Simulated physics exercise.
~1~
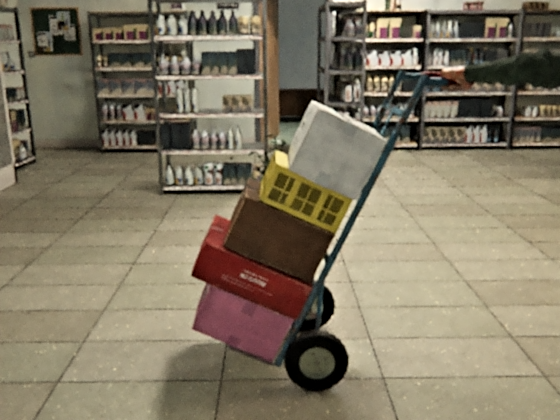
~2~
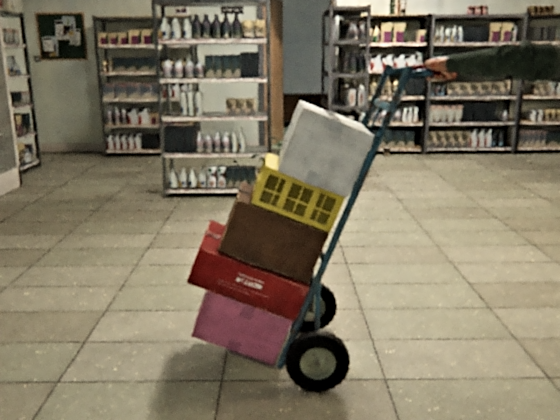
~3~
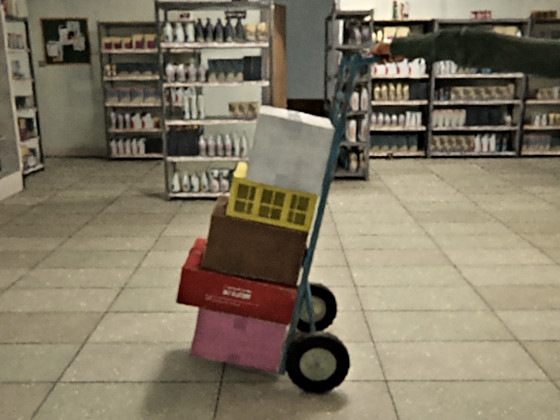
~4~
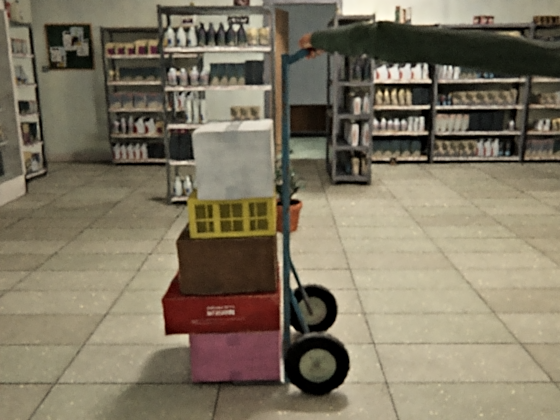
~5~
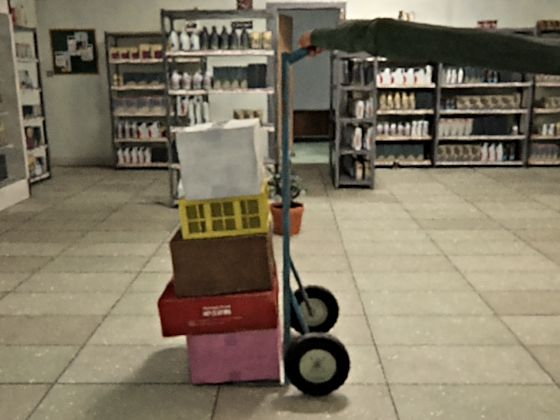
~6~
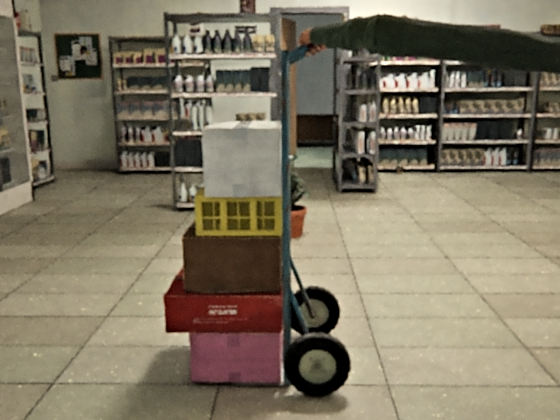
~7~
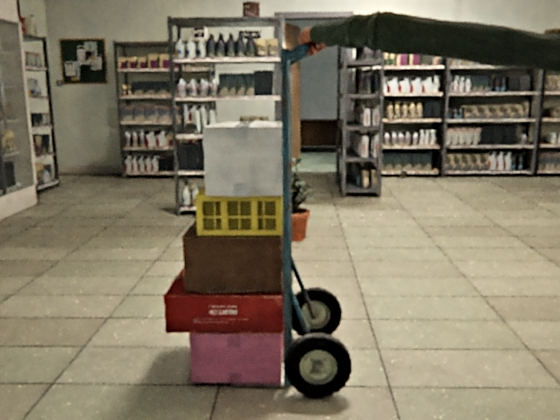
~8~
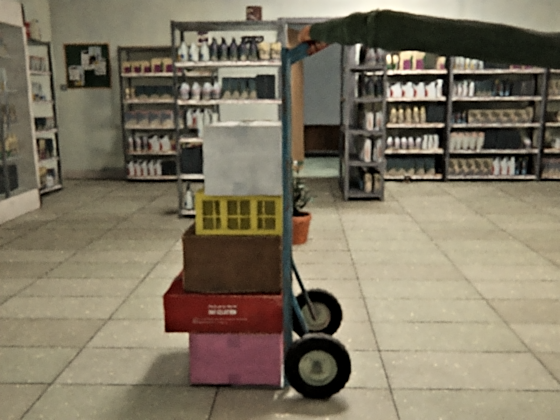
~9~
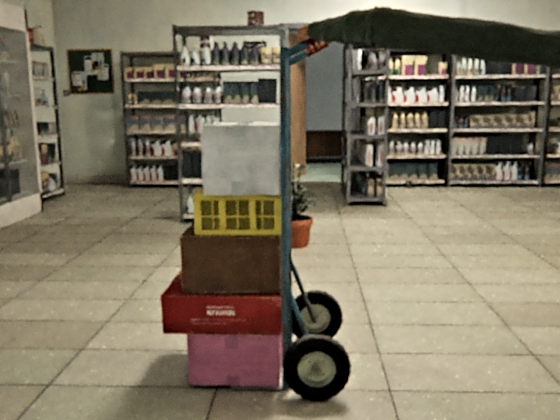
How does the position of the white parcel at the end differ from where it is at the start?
At the start the white parcel is tilted and sits up and to the right of the pink parcel, but by the end it has moved left and stands level, almost straight above the pink parcel.
